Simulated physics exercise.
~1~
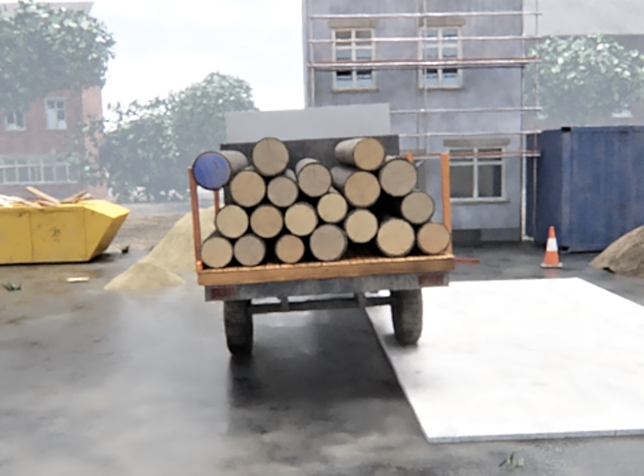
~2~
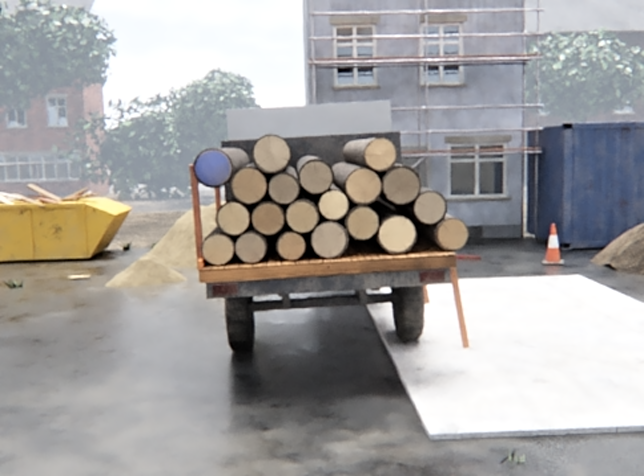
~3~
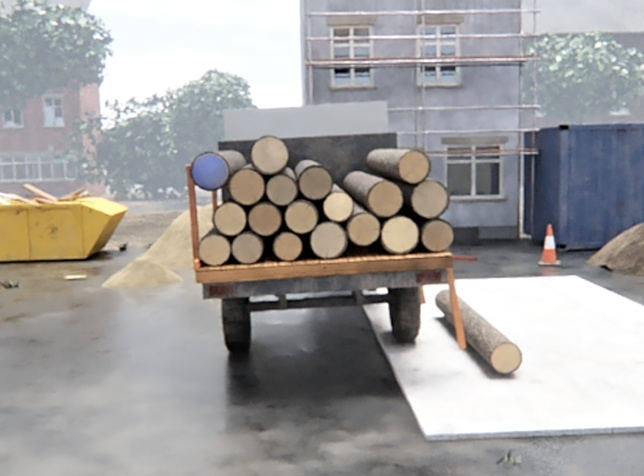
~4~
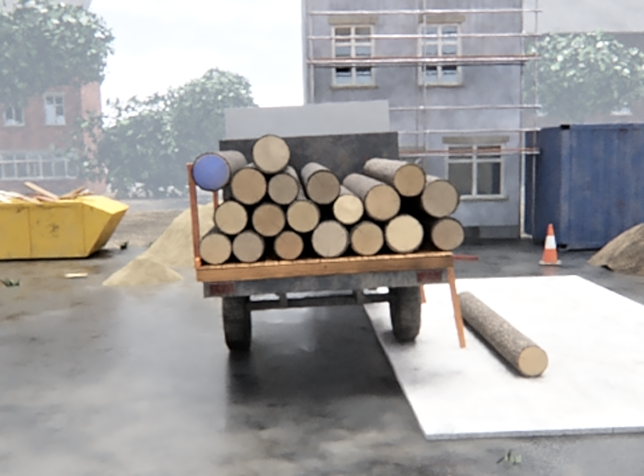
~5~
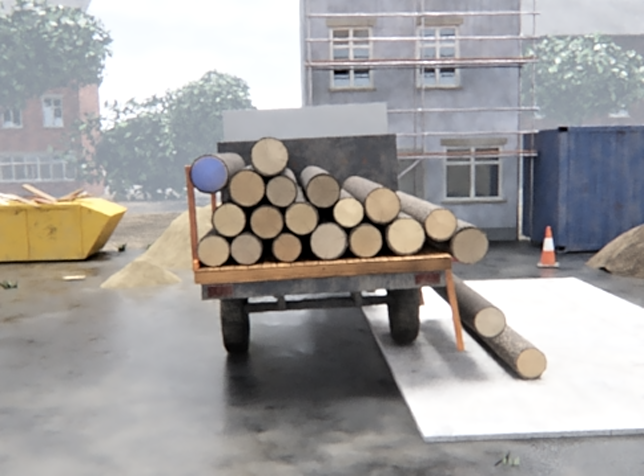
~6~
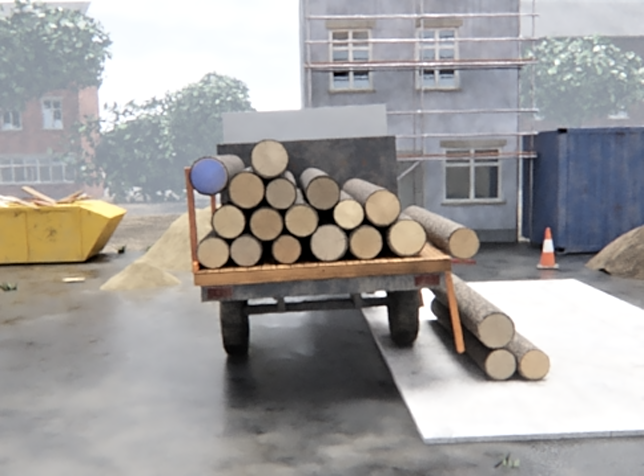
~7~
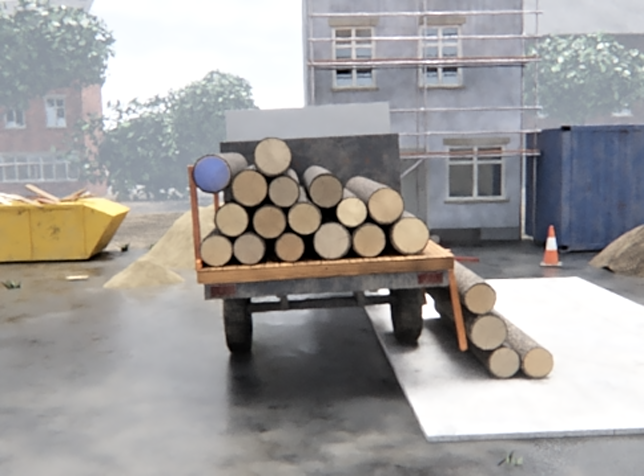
On a building site, right-hand posts swing down on a flatbed lorry, several logs rolling off while the blue one stays aboard.
